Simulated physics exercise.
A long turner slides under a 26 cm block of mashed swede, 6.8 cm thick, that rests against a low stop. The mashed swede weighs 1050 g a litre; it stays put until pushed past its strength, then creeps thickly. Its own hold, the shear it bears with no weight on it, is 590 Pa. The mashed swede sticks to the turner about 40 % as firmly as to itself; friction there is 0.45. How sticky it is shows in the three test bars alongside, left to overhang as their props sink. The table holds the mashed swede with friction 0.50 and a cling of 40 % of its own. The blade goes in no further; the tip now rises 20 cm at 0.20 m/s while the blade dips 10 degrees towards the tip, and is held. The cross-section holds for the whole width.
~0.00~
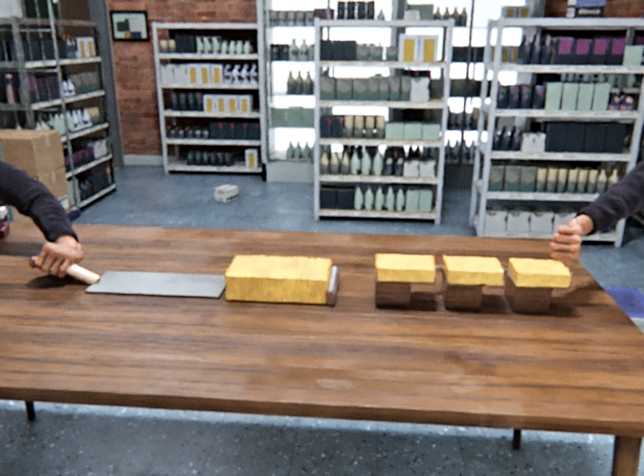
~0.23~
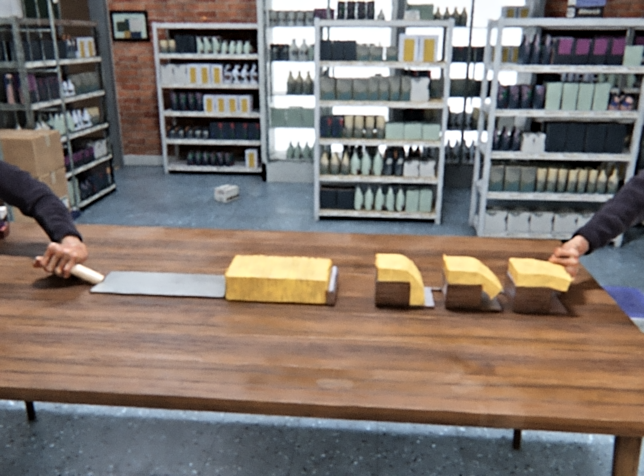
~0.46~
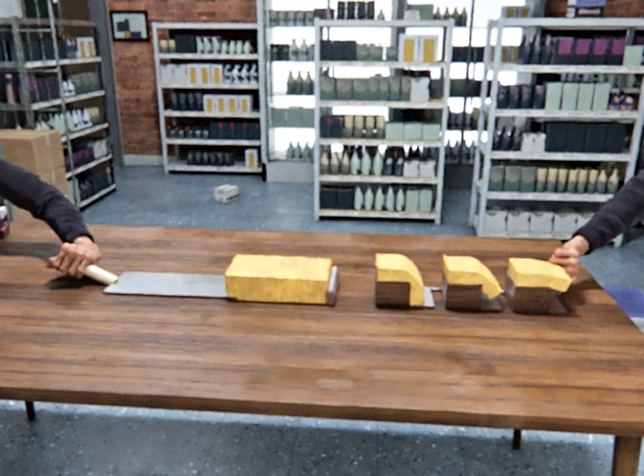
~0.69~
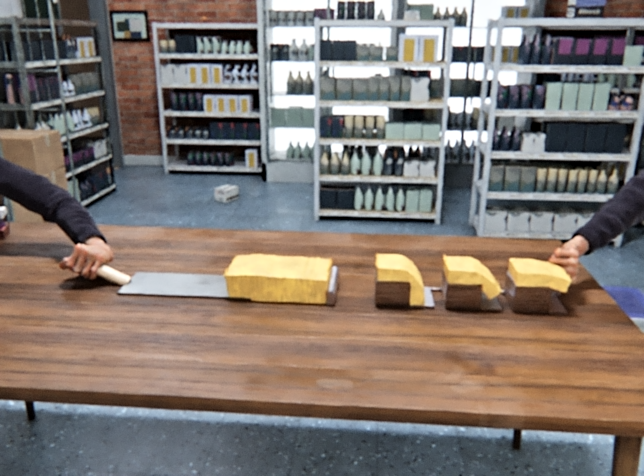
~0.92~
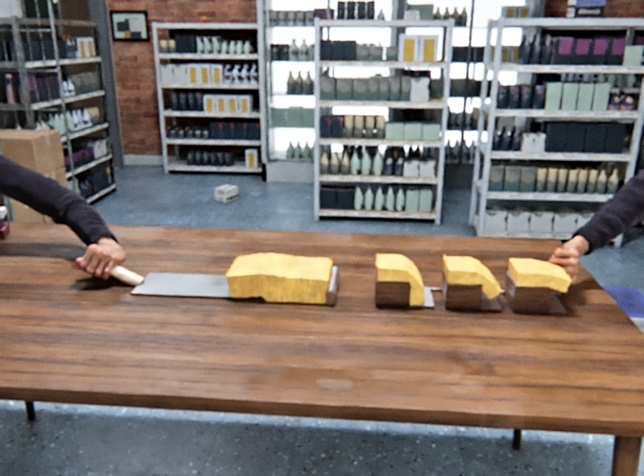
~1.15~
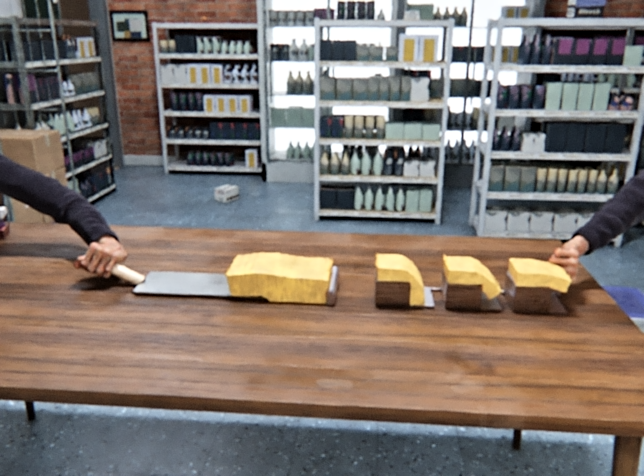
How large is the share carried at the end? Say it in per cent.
About 36 %.
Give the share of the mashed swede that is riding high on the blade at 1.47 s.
Some 3 per cent.
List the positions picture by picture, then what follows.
The first frame shows handle end of the blade at (85, 293), not yet moved; crest of the mashed swede at (238, 276); drop of the bar ends 0, 0, 0 (left to right).
The second frame shows handle end of the blade at (90, 293), moved 1.3 cm; crest of the mashed swede at (238, 276); drop of the bar ends 6.7 cm, 3.8 cm, 1.2 cm (left to right).
The third frame shows handle end of the blade at (103, 293), moved 4.9 cm; crest of the mashed swede at (230, 275); drop of the bar ends 6.7 cm, 4.2 cm, 1.3 cm (left to right).
The fourth frame shows handle end of the blade at (117, 294), moved 8.6 cm; crest of the mashed swede at (253, 274); drop of the bar ends 6.7 cm, 4.2 cm, 1.4 cm (left to right).
The fifth frame shows handle end of the blade at (131, 295), moved 12 cm; crest of the mashed swede at (263, 273); drop of the bar ends 6.7 cm, 4.2 cm, 1.4 cm (left to right).
The sixth frame shows handle end of the blade at (132, 293), moved 13 cm; crest of the mashed swede at (263, 273); drop of the bar ends 6.7 cm, 4.2 cm, 1.4 cm (left to right).
After 1.47 s, the tip is 6.7 cm up.
After 1.85 s, the tip is 14 cm up.
After 2.23 s, the tip is 20 cm up and 36 % is riding high on the blade.
After 2.61 s, the tip is 20 cm up and 36 % is riding high on the blade.
After 2.80 s, the tip is 20 cm up and 36 % is riding high on the blade.
